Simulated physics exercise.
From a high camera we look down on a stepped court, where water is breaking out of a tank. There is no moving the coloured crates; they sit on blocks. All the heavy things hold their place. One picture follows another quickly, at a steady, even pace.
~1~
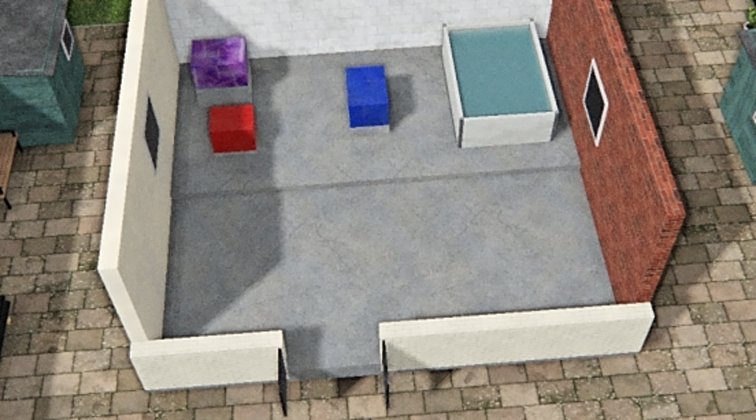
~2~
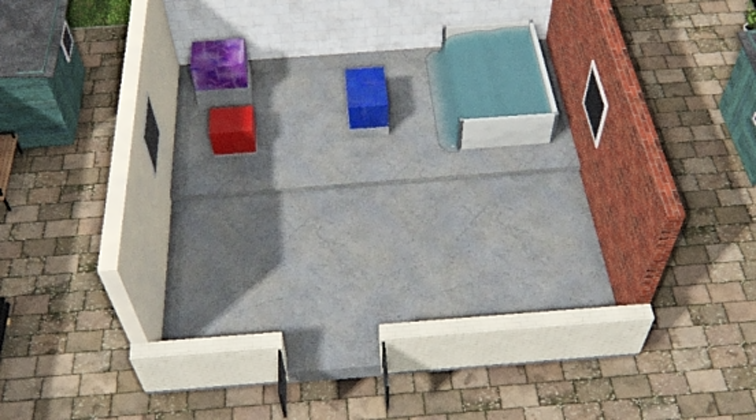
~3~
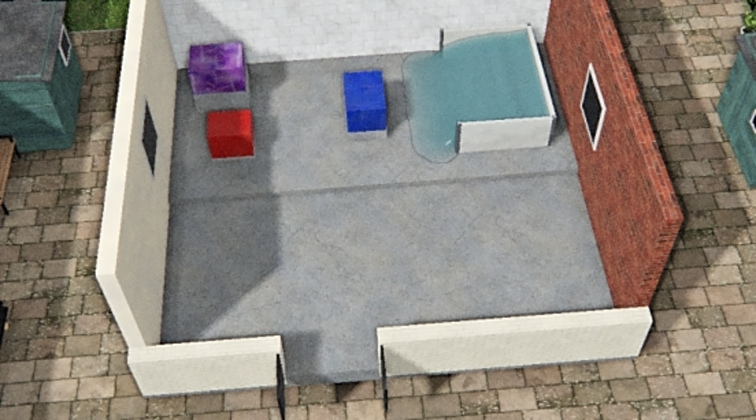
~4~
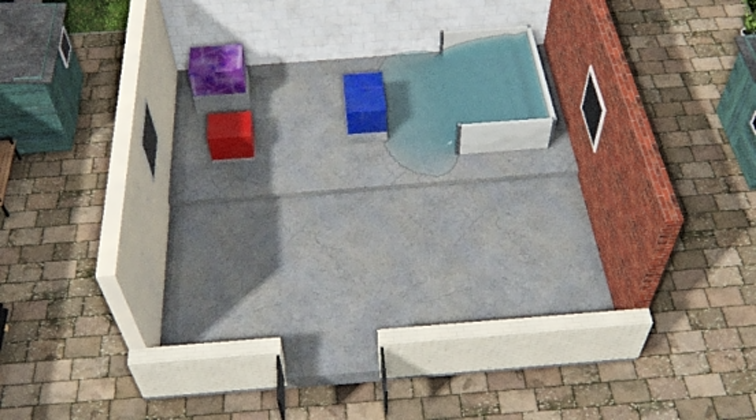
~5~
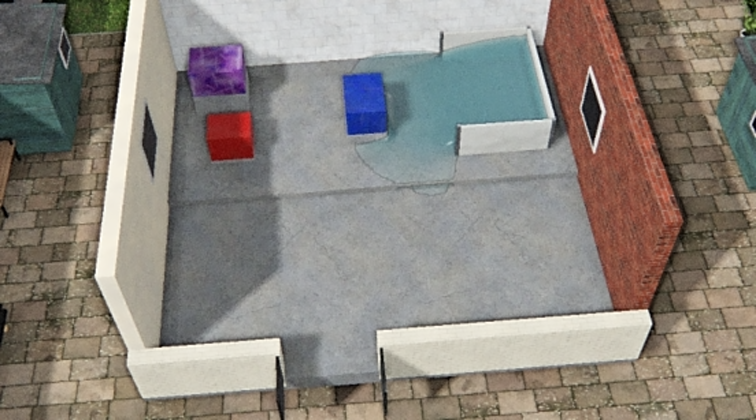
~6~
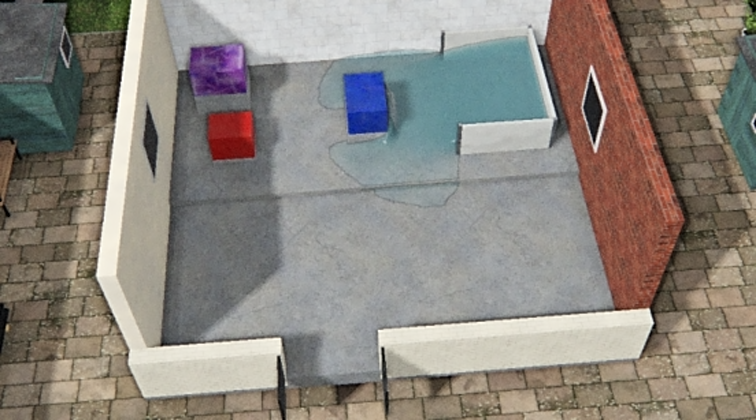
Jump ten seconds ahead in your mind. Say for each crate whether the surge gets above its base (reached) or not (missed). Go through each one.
Red crate: Reached; purple crate: Missed; blue crate: Reached.
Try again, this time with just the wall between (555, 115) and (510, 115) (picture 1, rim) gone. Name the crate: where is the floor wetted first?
The one in red, by my reading.
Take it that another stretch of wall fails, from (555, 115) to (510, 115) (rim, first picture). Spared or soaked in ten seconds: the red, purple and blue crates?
In that case the red crate is never flooded, the purple crate is never flooded and the blue crate is never flooded.
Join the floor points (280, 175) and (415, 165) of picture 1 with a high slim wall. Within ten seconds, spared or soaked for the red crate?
Then the red crate is reached.
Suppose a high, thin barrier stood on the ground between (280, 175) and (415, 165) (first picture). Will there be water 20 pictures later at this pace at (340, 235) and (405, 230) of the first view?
As listed: No water, awash.
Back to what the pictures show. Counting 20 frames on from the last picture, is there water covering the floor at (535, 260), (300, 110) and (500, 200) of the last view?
Point one left clear, point two sodden, point three left clear.
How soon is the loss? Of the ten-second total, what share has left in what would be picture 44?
I'd estimate close to 40 per cent.
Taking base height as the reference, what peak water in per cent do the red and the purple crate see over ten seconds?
I'd put it at some 240 % for one and some 70 % for the other, in that order.
A moment on, water covers 30 % of the floor; the red crate water round its plinth, the purple crate water round its plinth, the blue crate water round its plinth.
Next, water covers 50 % of the floor; the red crate water round its plinth, the purple crate water round its plinth, the blue crate water round its plinth.
Then, water covers 80 % of the floor; the red crate water round its plinth, the purple crate water round its plinth, the blue crate water round its plinth.
Later, water covers 85 % of the floor; the red crate water round its plinth, the purple crate water round its plinth, the blue crate water round its plinth.
In the end, water covers 90 % of the floor; the red crate was topped, the purple crate stayed above the water, the blue crate was topped.
